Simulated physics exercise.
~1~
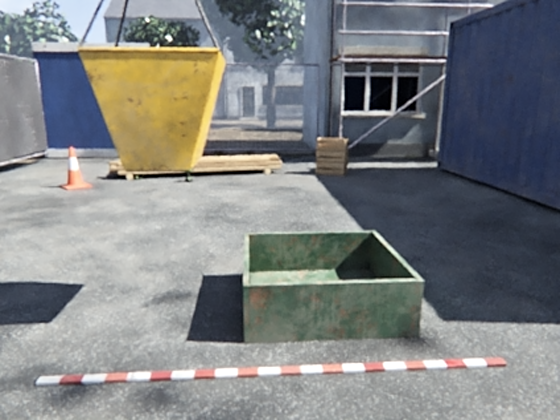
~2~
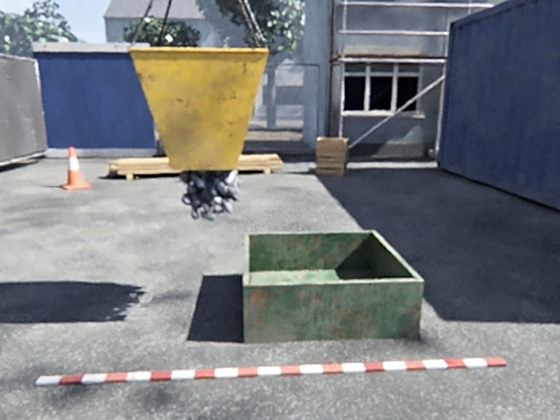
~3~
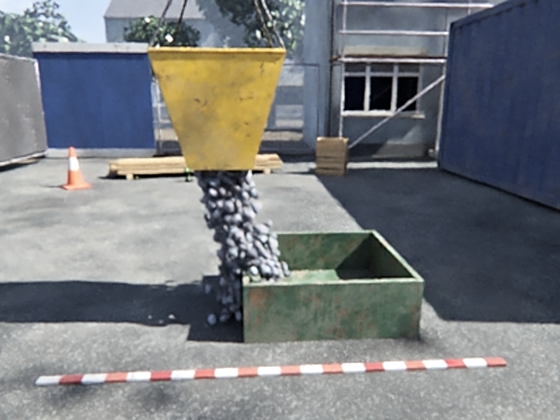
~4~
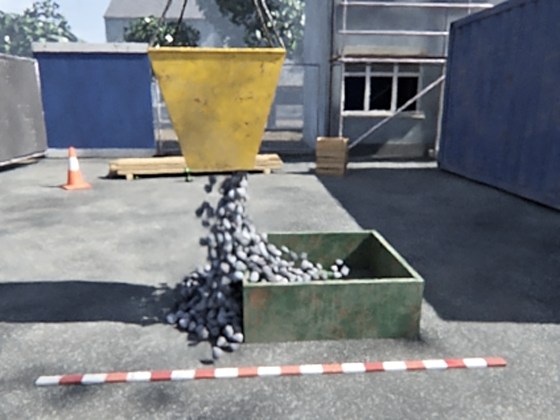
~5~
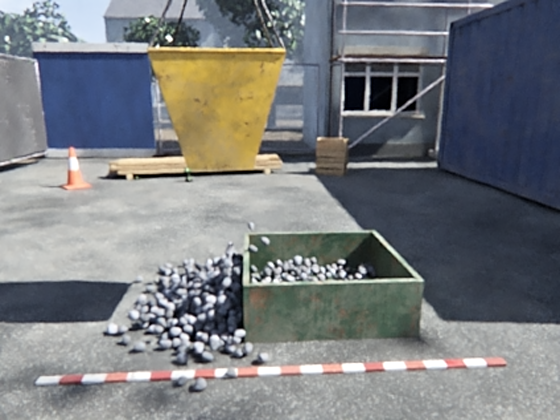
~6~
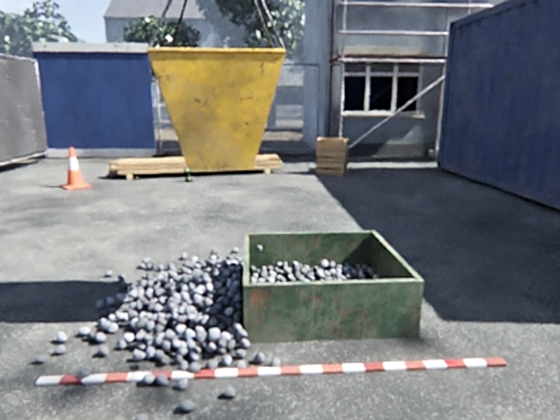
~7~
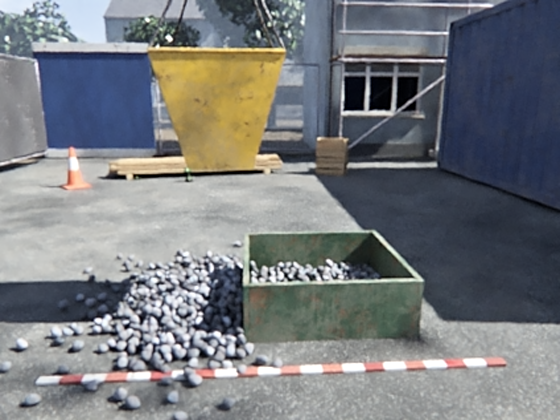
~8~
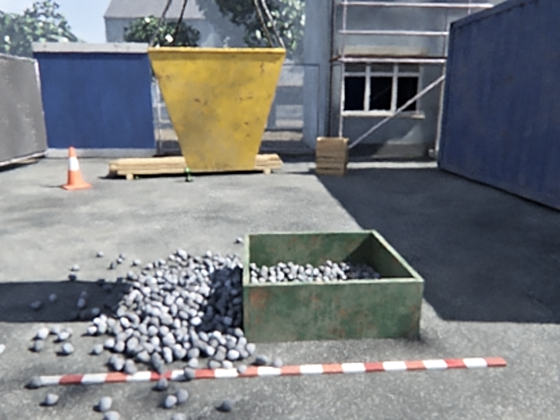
Grey stones drop from a moving yellow skip, most landing left of the green bin.
